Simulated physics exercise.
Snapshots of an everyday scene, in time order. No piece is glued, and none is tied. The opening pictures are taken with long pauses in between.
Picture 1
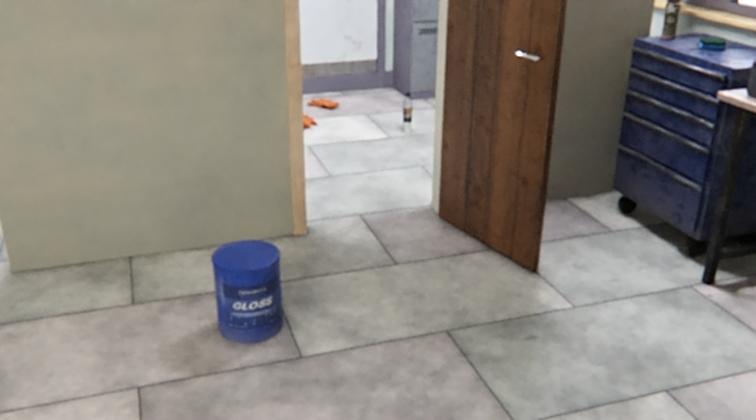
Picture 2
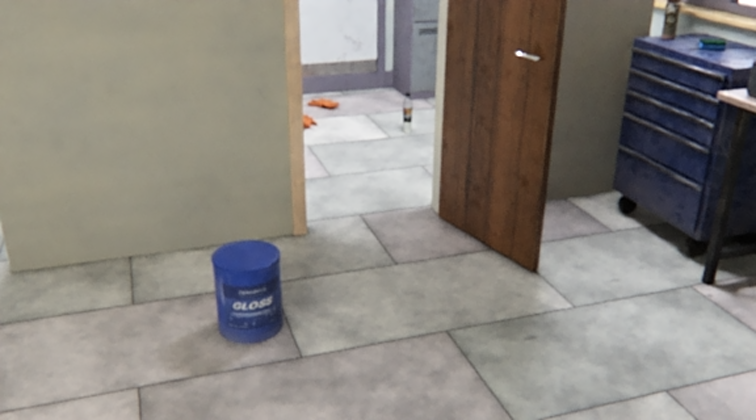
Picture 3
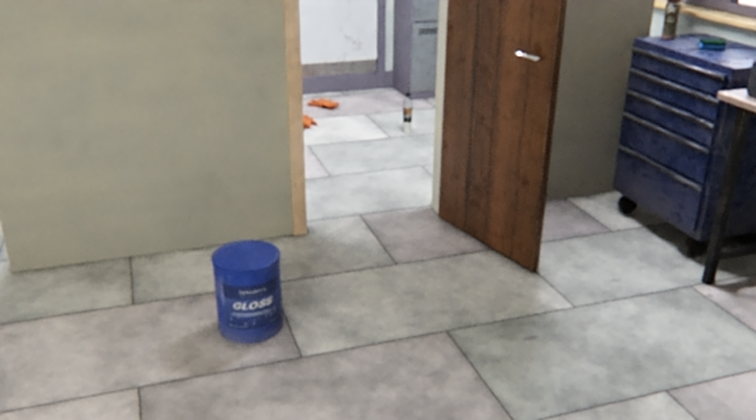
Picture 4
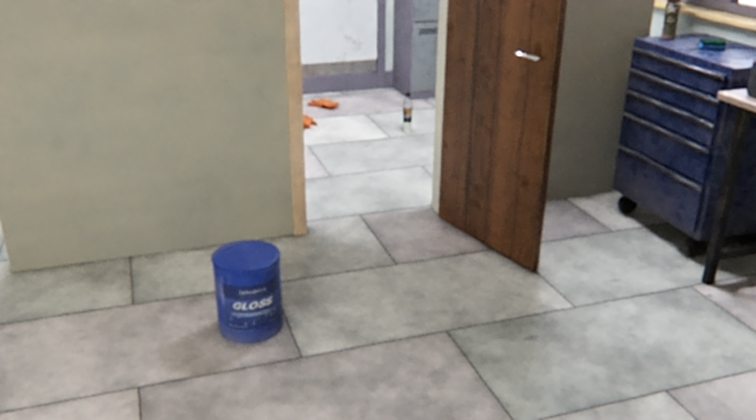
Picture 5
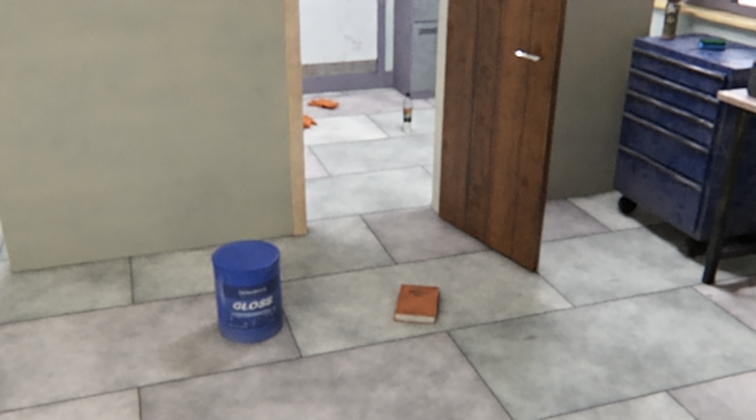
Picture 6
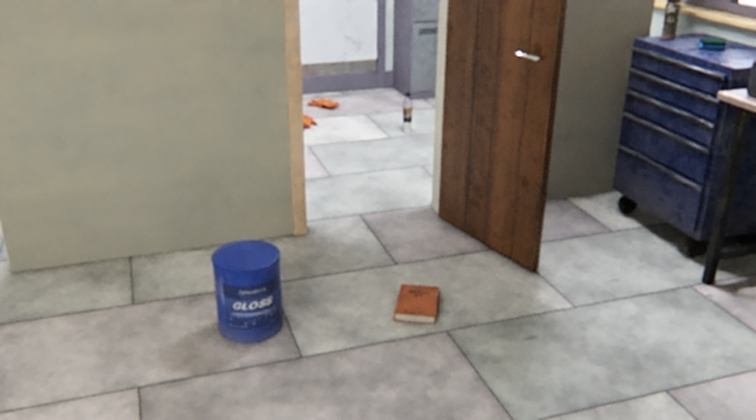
In a room with grey floor tiles, a blue pail marked "Gloss" stands left of a wide-open wooden door, with a blue drawer cabinet at right. At first nothing moves; then an orange-brown book appears on the floor right of the pail and lies still, while everything else stays unchanged.
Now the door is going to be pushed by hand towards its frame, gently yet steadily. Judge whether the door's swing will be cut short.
The attempt works.
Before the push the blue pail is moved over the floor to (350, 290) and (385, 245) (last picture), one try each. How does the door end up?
The door meets the jamb the first time and is obstructed the second time.
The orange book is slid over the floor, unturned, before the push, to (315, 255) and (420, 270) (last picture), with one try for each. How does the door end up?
Swings all the way; Held up partway.
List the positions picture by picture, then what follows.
In the first picture, door wide open and still; blue pail (249, 291).
In the second picture, door wide open and still; blue pail (249, 291).
In the third picture, door wide open and still; blue pail (249, 291).
In the fourth picture, door wide open and still; blue pail (249, 291).
In the fifth picture, door wide open and still; blue pail (249, 291).
In the sixth picture, door wide open and still; orange book (417, 303); blue pail (249, 291).
Then, 0.80 s past the last view, open by 89°.
Then, 1.50 s past the last view, open by 63°.
Then, 2.10 s past the last view, open by 39°.
Then, 2.80 s past the last view, open by 11°.
Finally, open by 0°; both still in place. Final places as the last picture's camera would see them, orange book near (417, 303).
